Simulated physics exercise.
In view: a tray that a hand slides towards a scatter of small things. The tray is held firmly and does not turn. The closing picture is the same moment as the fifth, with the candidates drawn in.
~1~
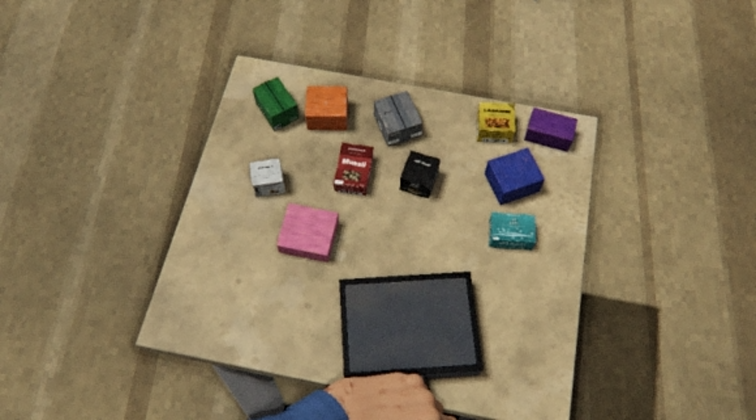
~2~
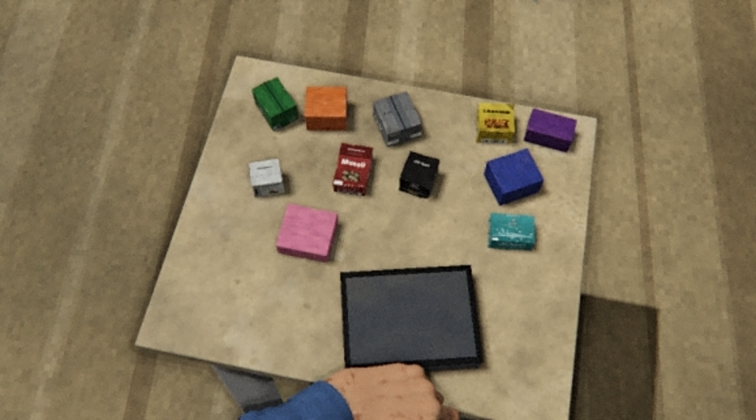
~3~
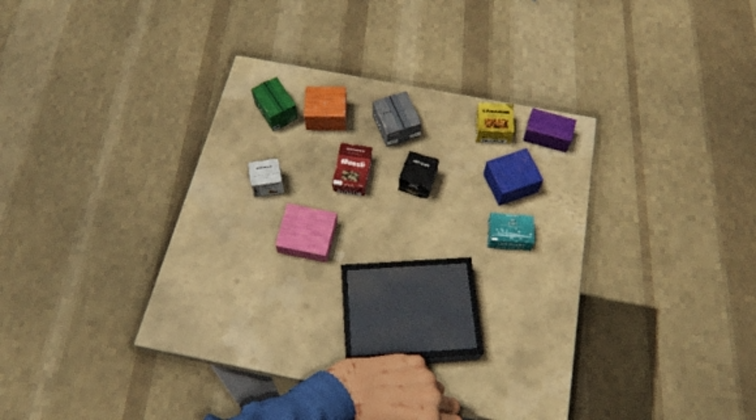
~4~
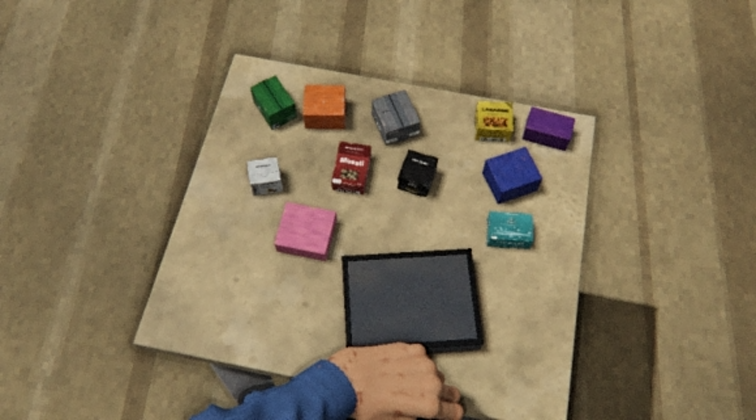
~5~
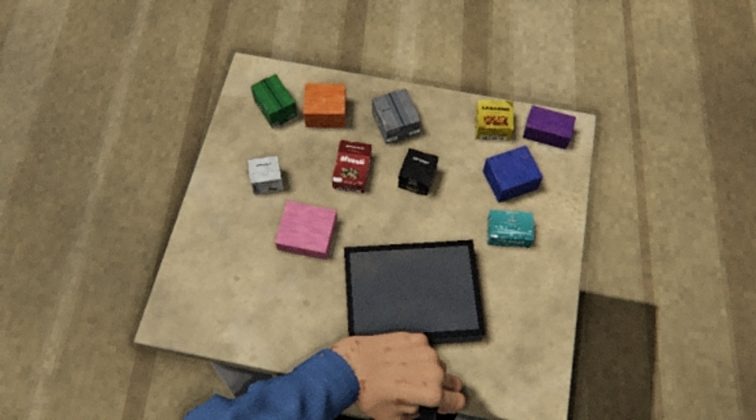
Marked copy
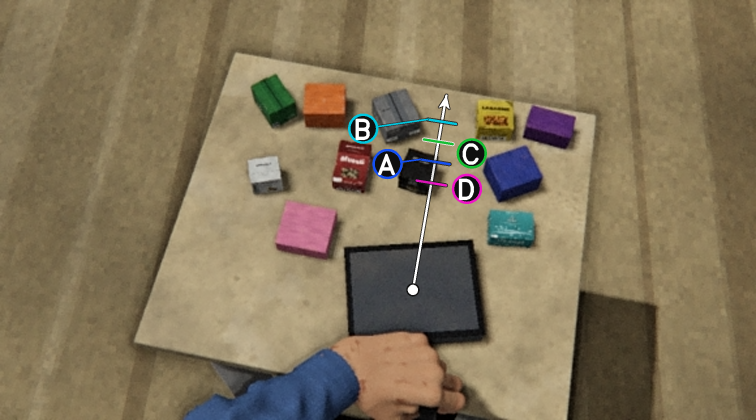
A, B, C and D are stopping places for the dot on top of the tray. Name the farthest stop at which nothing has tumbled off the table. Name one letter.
As far as tick C.
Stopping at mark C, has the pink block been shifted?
No.
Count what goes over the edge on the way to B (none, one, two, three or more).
In all, two.
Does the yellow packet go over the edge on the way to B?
Yes.
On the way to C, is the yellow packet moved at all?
By then, yes.
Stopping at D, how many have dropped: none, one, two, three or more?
The count is none.
On the marked copy, A at (435, 162); B at (442, 122); C at (438, 142); D at (431, 183); the arrow from (413, 290) to (446, 96); the white dot at (413, 290).
With C. Early on, tray (422, 238); purple block (549, 127); yellow packet (494, 120).
Further on, tray (431, 185); grey box (394, 100); orange block (321, 101).
At the end, tray (438, 148); yellow packet (504, 97); grey box (386, 83); nothing has fallen.
As for the rest, A is safe but short; B drops the yellow packet and black packet; D is safe but short.
